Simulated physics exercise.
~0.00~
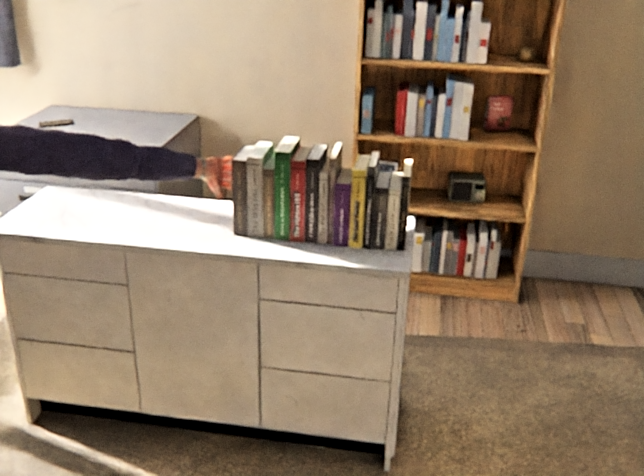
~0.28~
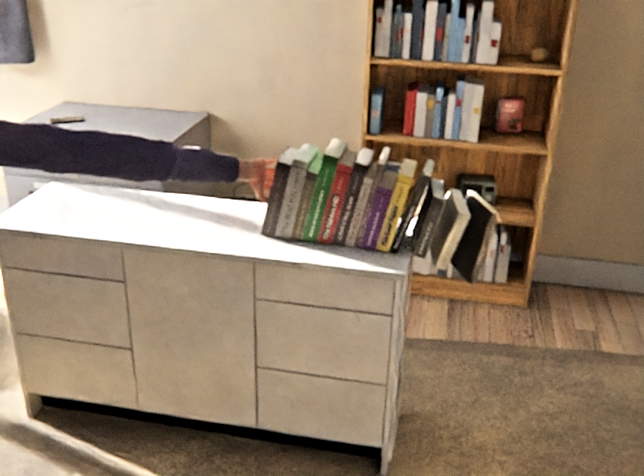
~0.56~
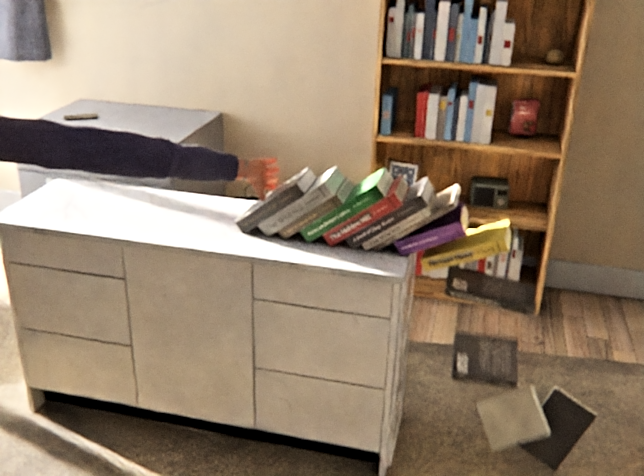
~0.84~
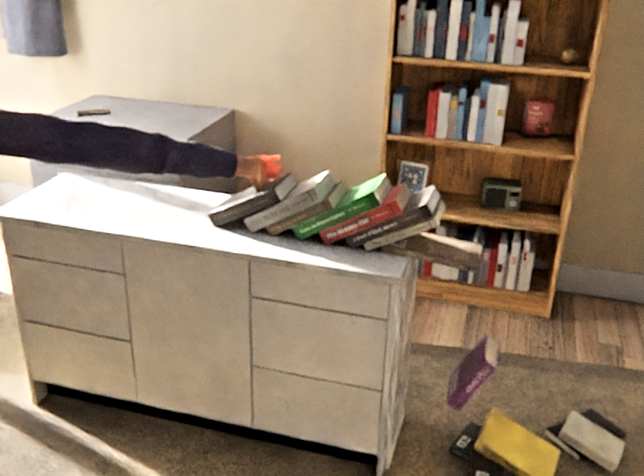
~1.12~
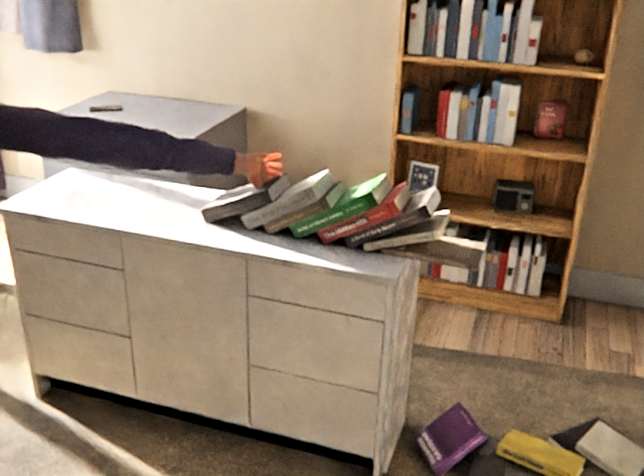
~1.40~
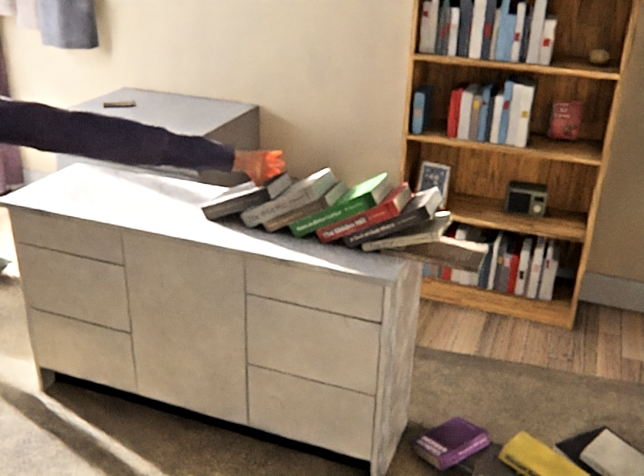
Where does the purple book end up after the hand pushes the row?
The purple book drops off the right end of the cabinet and ends up lying on the floor near the yellow book.
